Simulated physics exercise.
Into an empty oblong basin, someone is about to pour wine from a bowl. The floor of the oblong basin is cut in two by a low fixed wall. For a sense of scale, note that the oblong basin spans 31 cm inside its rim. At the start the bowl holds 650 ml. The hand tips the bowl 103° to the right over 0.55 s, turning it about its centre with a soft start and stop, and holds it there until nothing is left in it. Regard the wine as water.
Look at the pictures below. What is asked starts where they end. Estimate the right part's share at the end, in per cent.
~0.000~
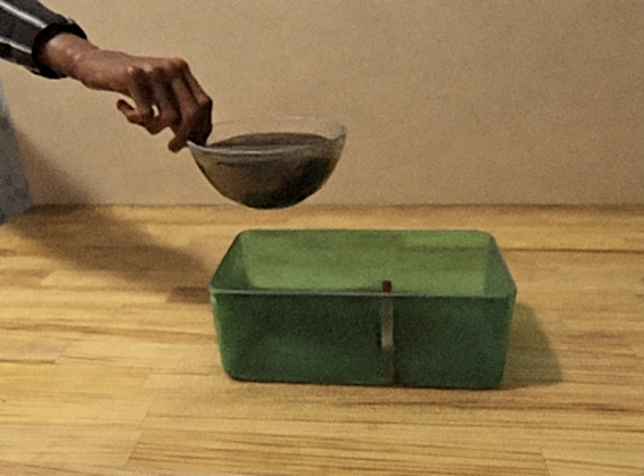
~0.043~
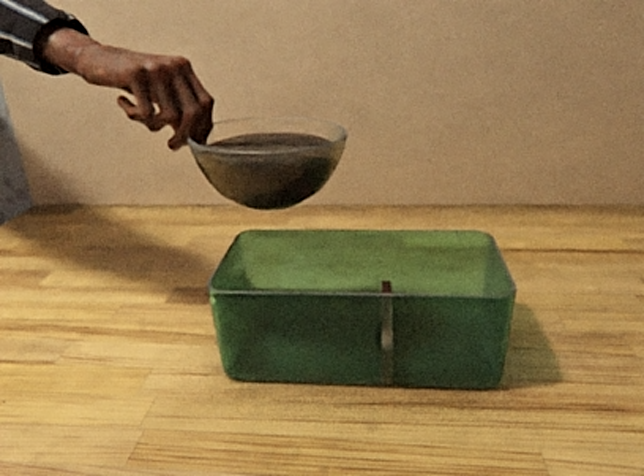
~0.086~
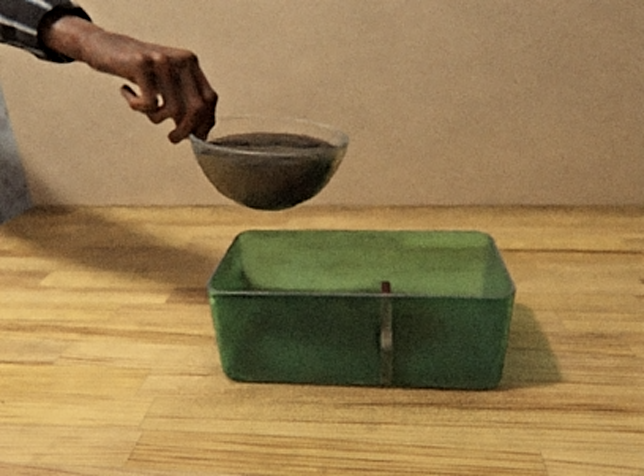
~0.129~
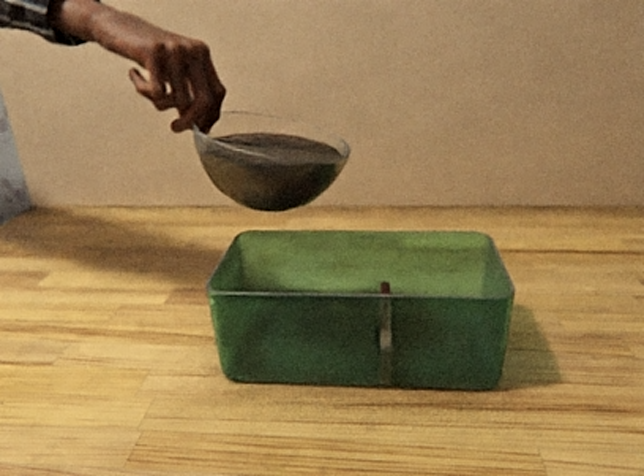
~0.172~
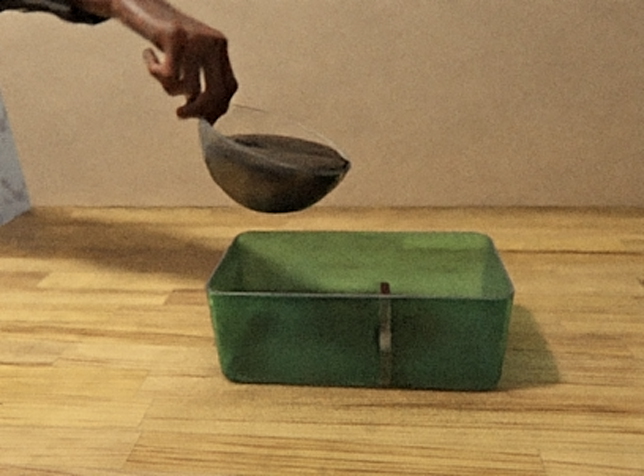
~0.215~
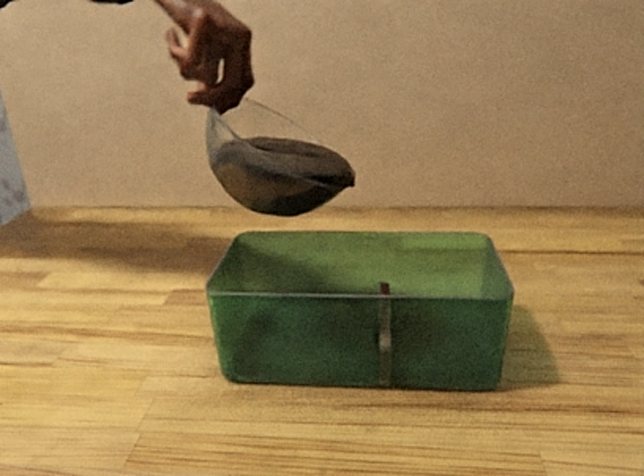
Roughly 37 per cent is in the right part.
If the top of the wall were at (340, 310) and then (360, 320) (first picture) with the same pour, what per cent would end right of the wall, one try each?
Some 85 in a hundred, then some 65 in a hundred.
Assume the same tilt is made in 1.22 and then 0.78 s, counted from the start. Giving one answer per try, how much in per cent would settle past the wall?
65 then 50 %.
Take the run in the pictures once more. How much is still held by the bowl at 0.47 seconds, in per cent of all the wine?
Some 8 % of it is still there.
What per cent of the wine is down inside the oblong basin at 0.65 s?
I'd put it at roughly 90 per cent.
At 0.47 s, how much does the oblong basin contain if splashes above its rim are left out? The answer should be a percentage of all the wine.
72 %, give or take.
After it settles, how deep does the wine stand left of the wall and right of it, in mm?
Left roughly 14 mm; right roughly 14 mm.
Then, 0.47 s in, the tilt is 97° and 8 per cent is still to pour, 36 is left of the wall and 36 right of it.
Then, 0.65 s in, the tilt is 103° and 0 per cent is still to pour, 56 is left of the wall and 34 right of it.
Then, 0.84 s in, the tilt is 103° and 0 per cent is still to pour, 58 is left of the wall and 36 right of it.
Then, 1.05 s in, the tilt is 103° and 0 per cent is still to pour, 59 is left of the wall and 37 right of it.
Finally, 59 per cent lies left of the wall, 37 right of it and 5 outside.
